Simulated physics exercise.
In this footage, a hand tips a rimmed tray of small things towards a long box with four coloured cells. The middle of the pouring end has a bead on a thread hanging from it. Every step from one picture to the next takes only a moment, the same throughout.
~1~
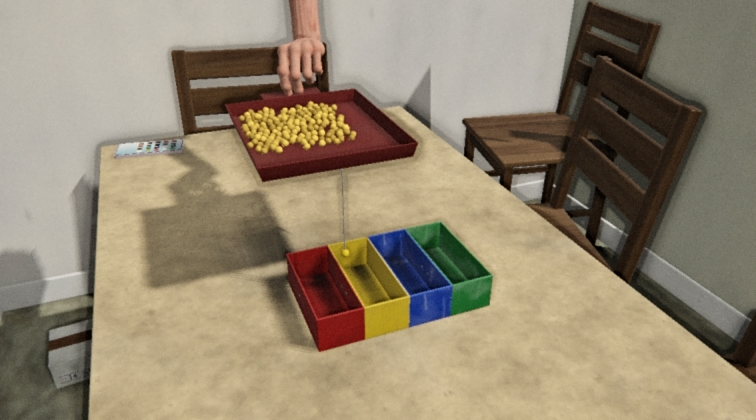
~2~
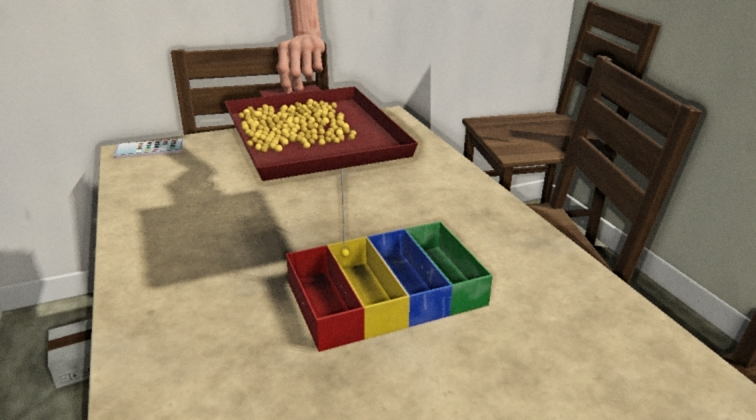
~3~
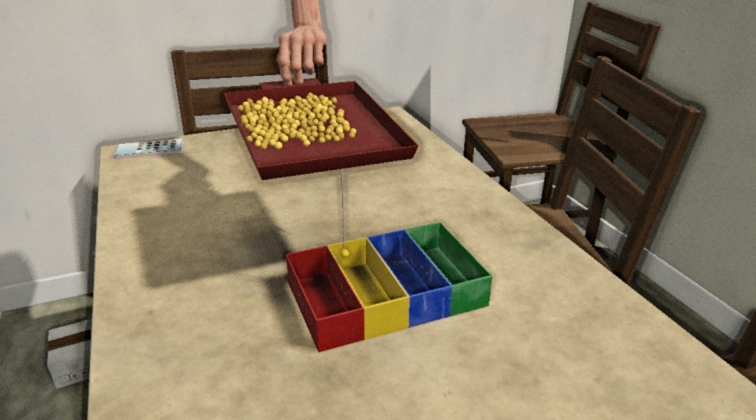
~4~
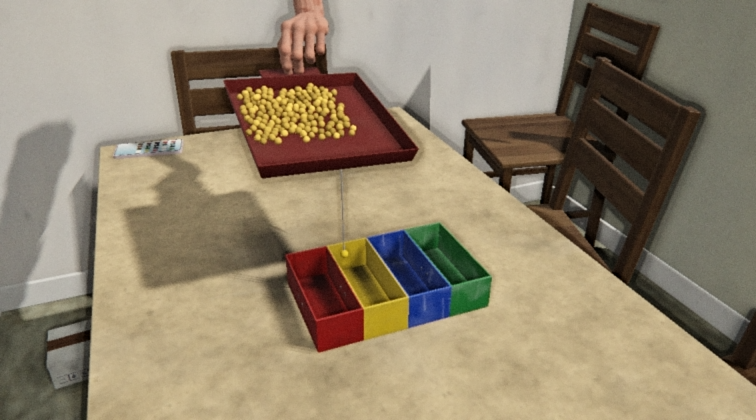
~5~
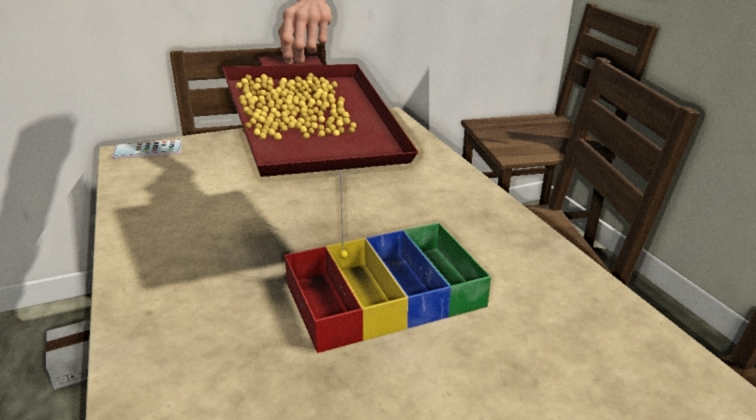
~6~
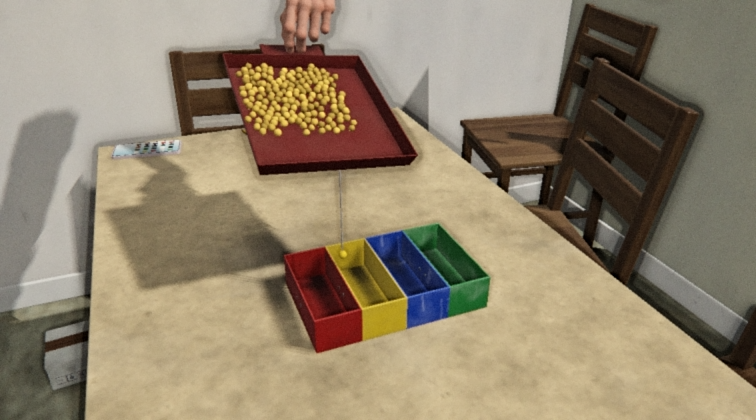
A hand slowly raises the back of a red tray holding small yellow balls.
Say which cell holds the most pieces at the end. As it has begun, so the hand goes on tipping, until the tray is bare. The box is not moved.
At the end the blue cell holds the most.
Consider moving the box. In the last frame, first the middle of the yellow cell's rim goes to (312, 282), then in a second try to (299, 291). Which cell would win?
Taking the two placings in order, you'd get the cell in green and then green.
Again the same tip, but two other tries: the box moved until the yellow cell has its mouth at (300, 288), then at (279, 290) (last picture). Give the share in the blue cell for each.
The first try gives 20 per cent, the second 10 per cent.
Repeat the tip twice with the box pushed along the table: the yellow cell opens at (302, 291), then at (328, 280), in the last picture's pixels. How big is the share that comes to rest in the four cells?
It would be roughly 60 per cent in the first placement and roughly 90 per cent in the second.
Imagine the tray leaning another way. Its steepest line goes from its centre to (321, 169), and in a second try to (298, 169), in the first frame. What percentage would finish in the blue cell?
Well, 0 percent for one and then 0 percent for the other.
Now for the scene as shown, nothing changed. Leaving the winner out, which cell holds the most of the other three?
Second place goes to the yellow one.
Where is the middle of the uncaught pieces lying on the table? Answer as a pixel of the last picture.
Close to (449, 345).
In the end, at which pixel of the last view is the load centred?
Once it all stops, the middle lies near (401, 299).
Soon, tray tipped steeply; most on the tray; a stray few in the blue cell; a stray few in the green cell; a small part falling or outside the box.
A while on, tray tipped past a quarter turn; about two thirds on the tray; a small part in the blue cell; a small part in the green cell; a small part in the yellow cell; a stray few in the red cell; a small part falling or outside the box.
Towards the end, tray tipped past a quarter turn; about half in the blue cell; about a quarter in the yellow cell; a small part in the red cell; a small part in the green cell; a small part falling or outside the box.
Finally, tray tipped past a quarter turn; about half in the blue cell; about a quarter in the yellow cell; a small part in the red cell; a small part in the green cell; a small part outside the box.
